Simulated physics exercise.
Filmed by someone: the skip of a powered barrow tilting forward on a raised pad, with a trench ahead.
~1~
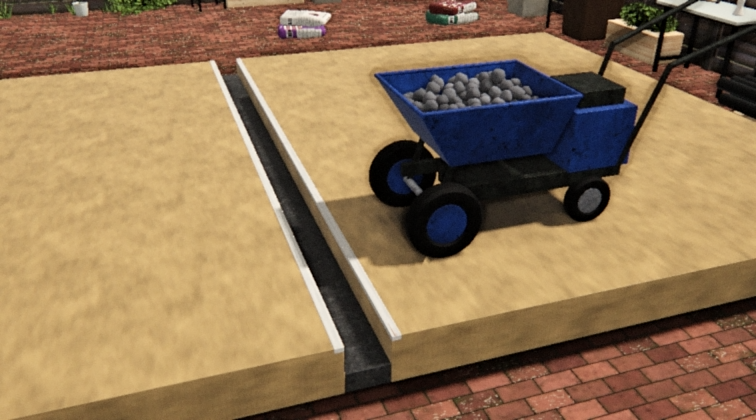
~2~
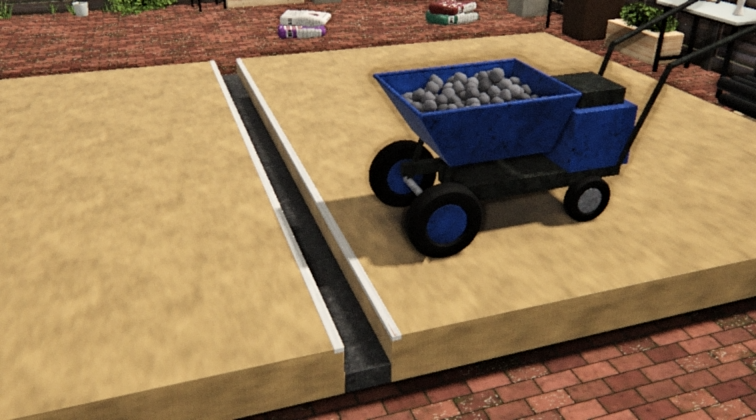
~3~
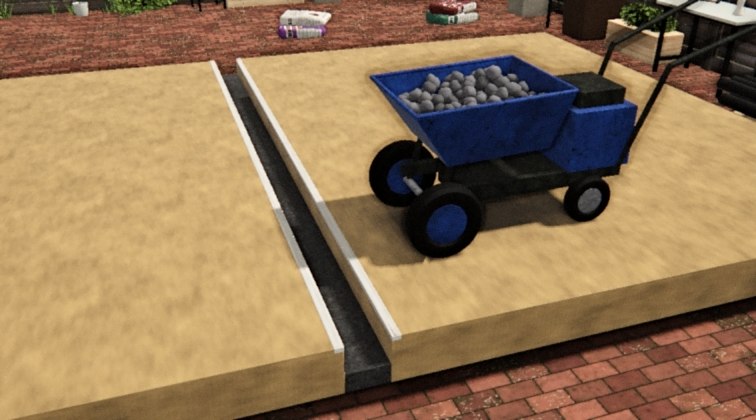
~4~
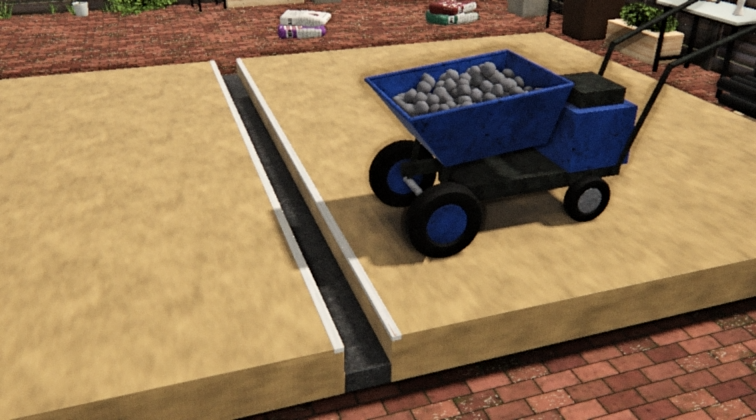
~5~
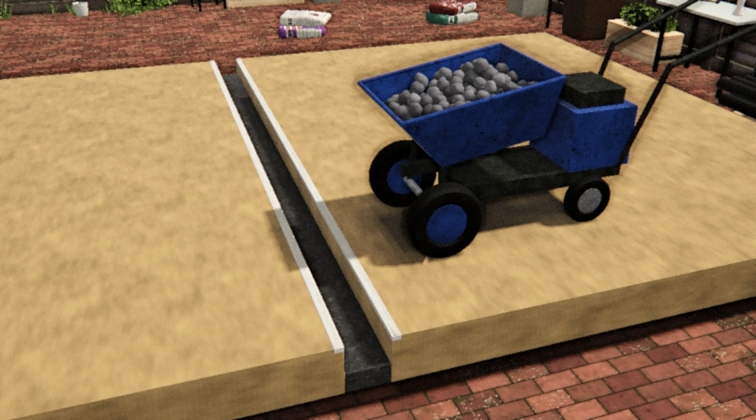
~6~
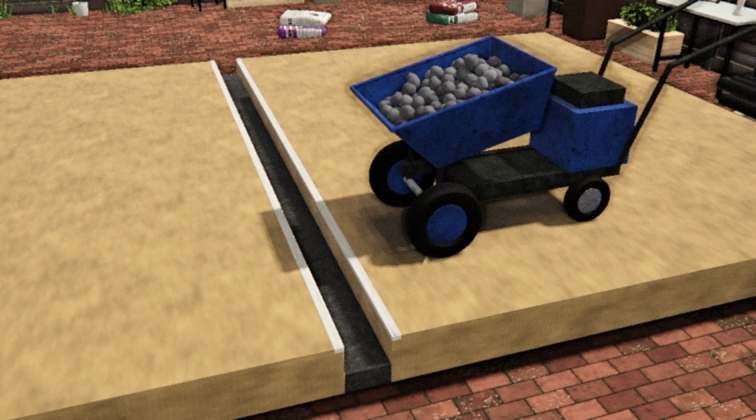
At first, a blue powered barrow loaded with round grey cobbles stands on a raised sandy pad, its skip level, to the right of a narrow dark trench with white edges. Then the skip tilts slightly forward toward the left, its back rising, while the wheels stay still.
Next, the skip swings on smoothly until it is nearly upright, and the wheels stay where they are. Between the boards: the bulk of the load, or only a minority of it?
Falls short of half.
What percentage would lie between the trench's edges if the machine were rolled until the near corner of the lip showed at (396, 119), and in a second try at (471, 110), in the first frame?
The first stop gives 10 per cent; the second gives 60 per cent.
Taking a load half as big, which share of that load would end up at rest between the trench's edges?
Around 30 %.
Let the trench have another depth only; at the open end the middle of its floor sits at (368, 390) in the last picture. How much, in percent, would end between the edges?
I'd put it at some 30 in a hundred.
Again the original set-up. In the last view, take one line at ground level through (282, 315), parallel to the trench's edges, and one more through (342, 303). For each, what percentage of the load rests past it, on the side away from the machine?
That's 40 in a hundred for the first and 80 in a hundred for the second.
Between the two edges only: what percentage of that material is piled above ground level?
Around 5 per cent.
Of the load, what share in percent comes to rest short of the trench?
Around 0 %.
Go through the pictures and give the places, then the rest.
Lip of the skip at (422, 115), level; top of the load at (485, 100), round cobbles; first edge of the trench at (374, 296); far edge at (321, 307), the trench under half as wide as the skip, and about half as deep as wide, in the first picture.
Lip of the skip at (420, 116), level; top of the load at (484, 99), in the second picture.
Lip of the skip at (416, 118), tipped barely; top of the load at (481, 97), in the third picture.
Lip of the skip at (410, 121), tipped a little; top of the load at (486, 87), in the fourth picture.
Lip of the skip at (402, 125), tipped a little; top of the load at (480, 83), in the fifth picture.
Lip of the skip at (393, 130), tipped a little; top of the load at (487, 82); first edge of the trench at (374, 296); far edge at (321, 307), in the sixth picture.
Soon, skip tipped steeply; all in the skip.
A while on, skip tipped steeply; most in the skip; a stray few in or heaped over the trench; a small part beyond it; a small part falling.
Towards the end, skip tipped right over; about a quarter in the skip; a small part in or heaped over the trench; about two thirds beyond it; a stray few falling.
Finally, skip tipped right over; about a third in or heaped over the trench; about two thirds beyond it.
